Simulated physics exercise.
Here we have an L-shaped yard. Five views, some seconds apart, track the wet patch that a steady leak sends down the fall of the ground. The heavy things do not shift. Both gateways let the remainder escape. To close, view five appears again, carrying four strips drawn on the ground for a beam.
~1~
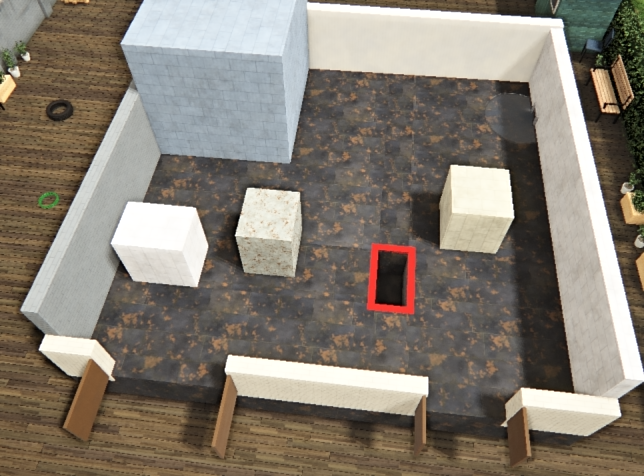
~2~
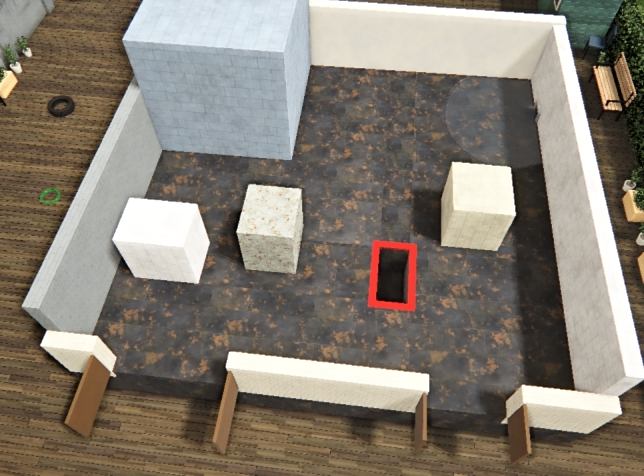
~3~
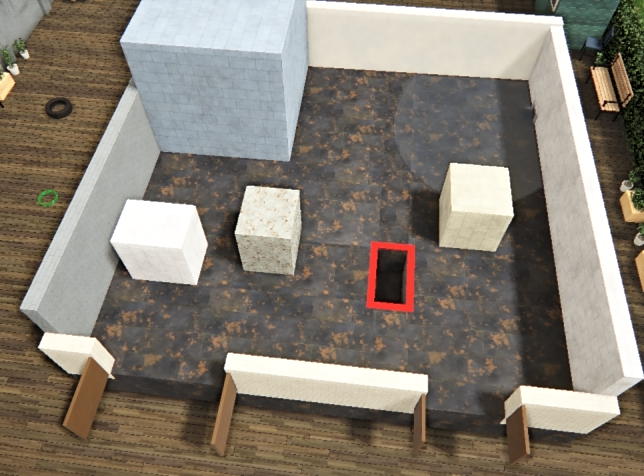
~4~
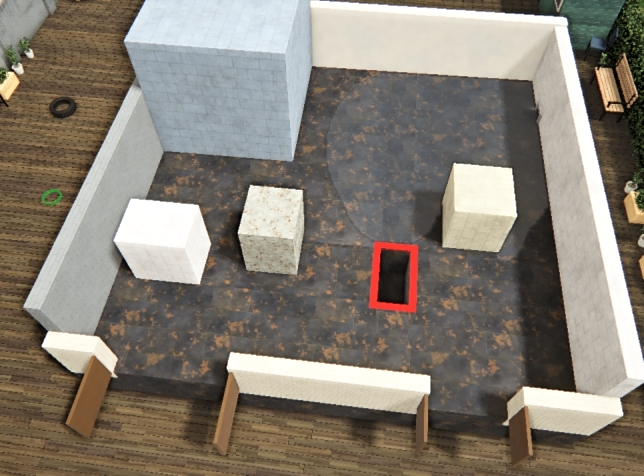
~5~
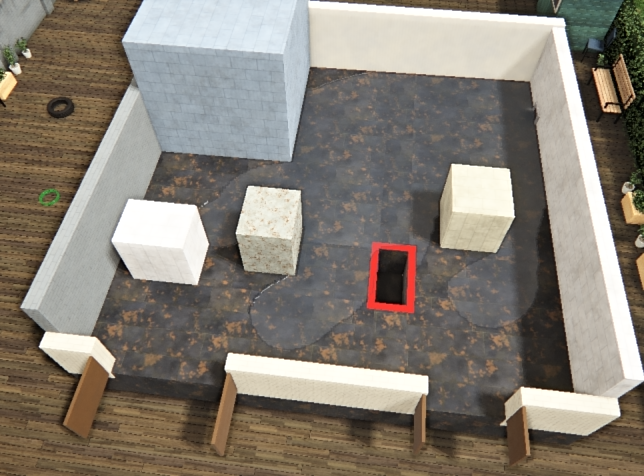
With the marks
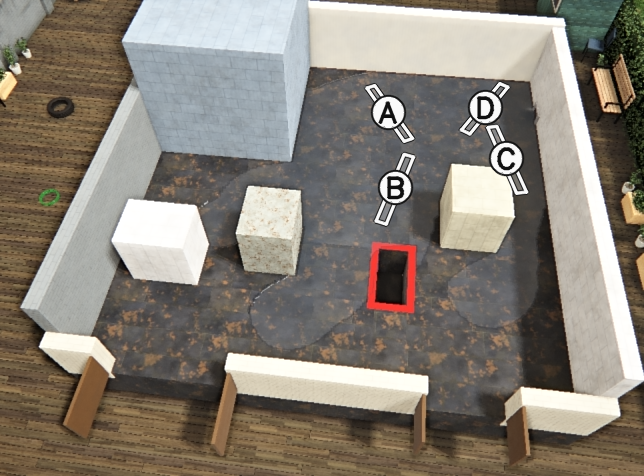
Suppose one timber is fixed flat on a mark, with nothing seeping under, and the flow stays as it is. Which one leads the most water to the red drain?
The answer is place B.
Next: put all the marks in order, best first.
The order is B, A, D, C.
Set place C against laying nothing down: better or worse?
It is worse.
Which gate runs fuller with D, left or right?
The left gate.
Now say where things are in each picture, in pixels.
Outfall at (536, 115); red drain at (392, 277); open gate at (175, 368); open gate at (462, 400); front seen at (500, 134), 3 % of the ground wet; red drain still dry, in the first frame.
Front seen at (447, 116), 10 % of the ground wet; red drain still dry, in the second frame.
Front seen at (419, 174), 20 % of the ground wet; red drain still dry, in the third frame.
Front seen at (368, 232), 36 % of the ground wet; red drain still dry, in the fourth frame.
Front seen at (257, 324), 56 % of the ground wet; red drain taking water, in the fifth frame.
On the marked copy, A from (370, 86) to (408, 139); B from (381, 222) to (408, 155); C from (492, 126) to (521, 192); D from (465, 131) to (503, 85).
If A is chosen, about 18 % of the stream goes into the red drain, about 80 % out by the gates.
If B is chosen, about 29 % of the stream goes into the red drain, about 69 % out by the gates.
If C is chosen, about 4 % of the stream goes into the red drain, about 94 % out by the gates.
If D is chosen, about 8 % of the stream goes into the red drain, about 90 % out by the gates.
